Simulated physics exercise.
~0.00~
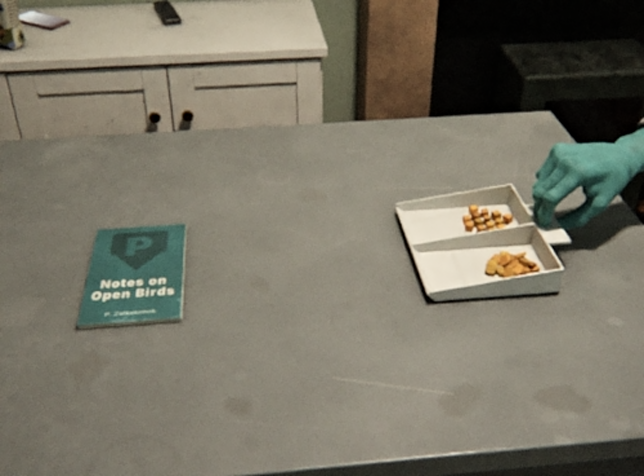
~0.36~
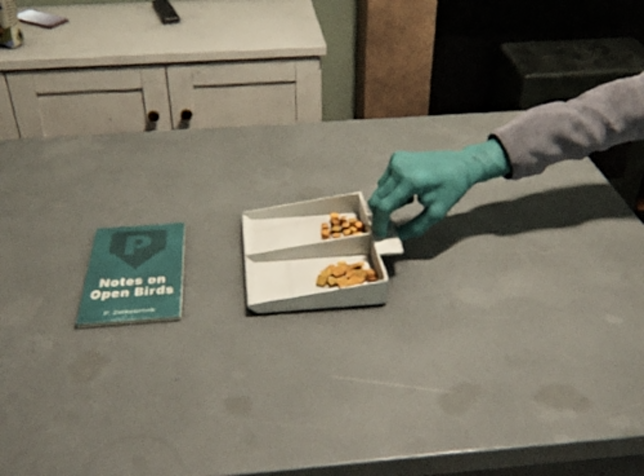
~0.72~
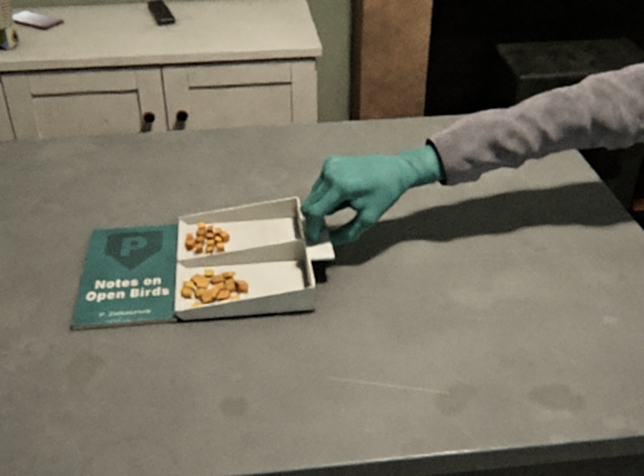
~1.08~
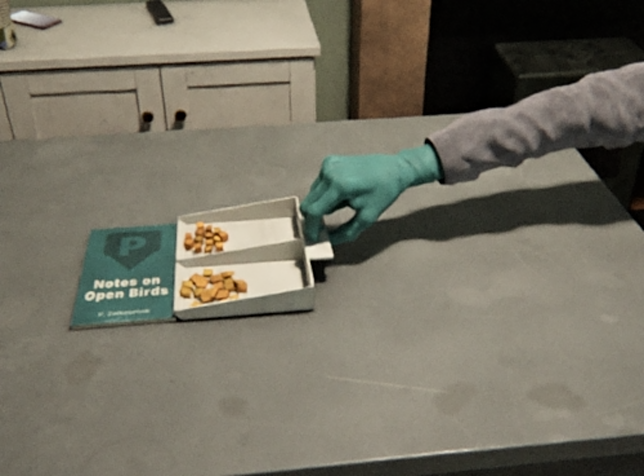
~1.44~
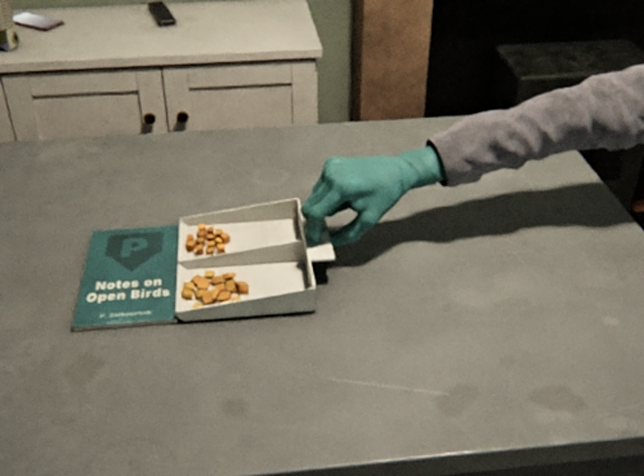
A grey counter fills the view, seen from above its near edge by a slightly swaying camera, with a cream cupboard behind. A thin teal book with pale lettering lies at the left, and a white two-part tray at the right holds a handful of small orange-brown pieces in each part. A teal-gloved hand with a grey sleeve slides the tray left toward the book. The tray stops against the book's right edge, and both handfuls shift to the tray's left end. They stay inside their own parts, and the hand remains at the tray's right end.
